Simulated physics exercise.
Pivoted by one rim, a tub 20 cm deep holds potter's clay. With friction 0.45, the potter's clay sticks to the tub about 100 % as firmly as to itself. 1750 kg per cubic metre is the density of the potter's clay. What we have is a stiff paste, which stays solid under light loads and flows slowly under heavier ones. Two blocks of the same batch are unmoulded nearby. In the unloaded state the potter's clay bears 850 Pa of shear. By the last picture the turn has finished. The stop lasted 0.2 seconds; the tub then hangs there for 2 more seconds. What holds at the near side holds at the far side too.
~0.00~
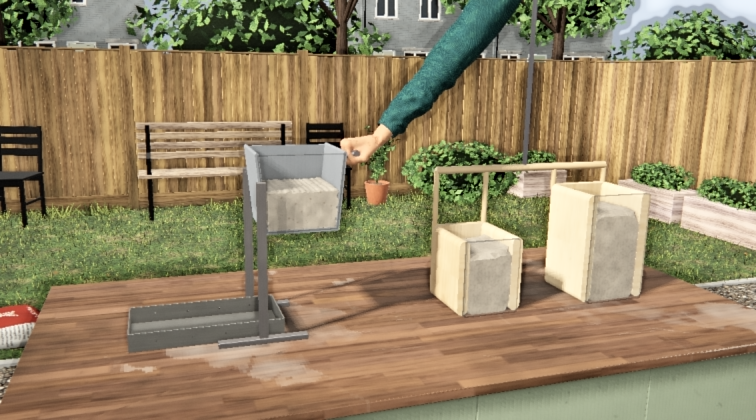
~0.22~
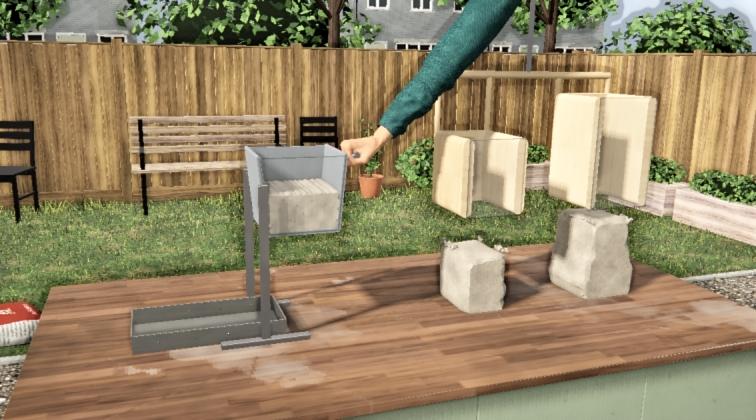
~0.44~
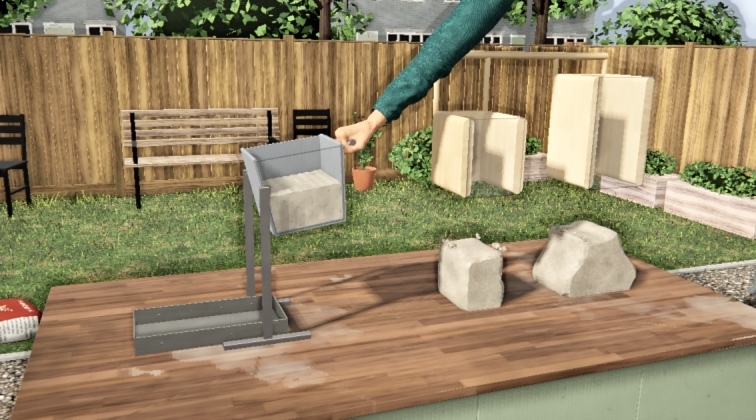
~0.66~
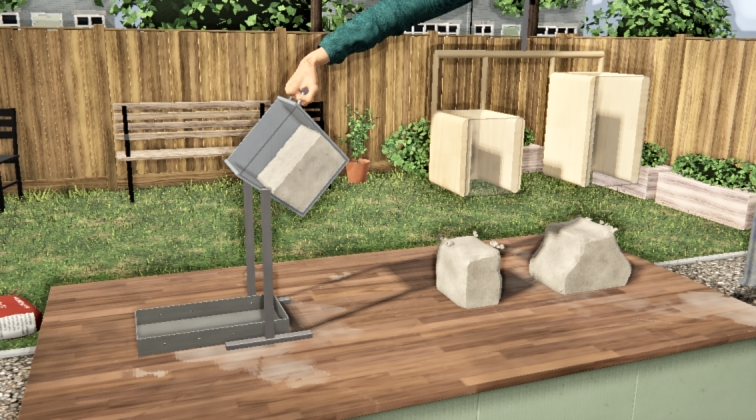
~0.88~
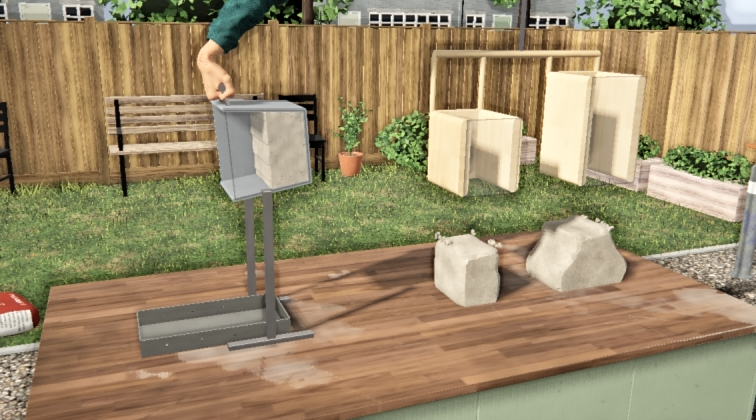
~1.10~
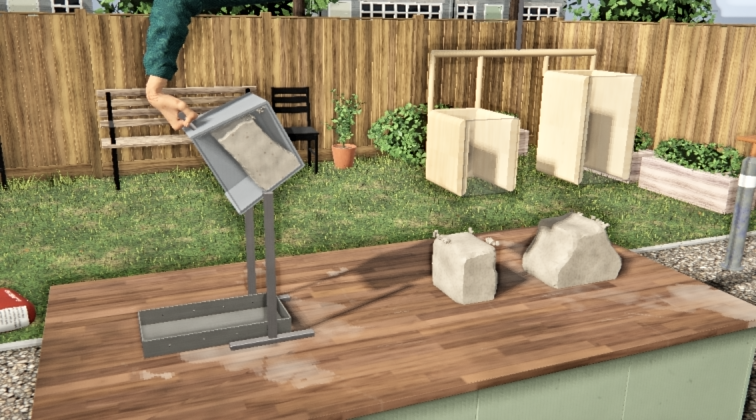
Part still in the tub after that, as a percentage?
Close to 14 %.
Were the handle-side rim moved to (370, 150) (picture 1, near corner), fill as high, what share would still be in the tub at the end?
Roughly 12 %.
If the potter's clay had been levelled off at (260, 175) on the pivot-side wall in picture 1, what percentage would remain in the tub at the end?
About 10 per cent.
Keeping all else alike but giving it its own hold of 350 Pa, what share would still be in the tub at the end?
It would come to about 8 %.
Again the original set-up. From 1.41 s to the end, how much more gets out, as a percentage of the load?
Roughly 8 %.
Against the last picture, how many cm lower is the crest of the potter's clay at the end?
About 0 cm.
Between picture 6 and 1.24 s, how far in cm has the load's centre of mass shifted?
Roughly 10 cm.
By 1.24 s, the tub is at 119 degrees and holds 75 %.
By 1.41 s, the tub is at 119 degrees and holds 21 %.
By 1.58 s, the tub is at 119 degrees and holds 14 %.
By 1.75 s, the tub is at 119 degrees and holds 14 %.
By 3.10 s, at the end, the tub is at 119 degrees and holds 14 %.
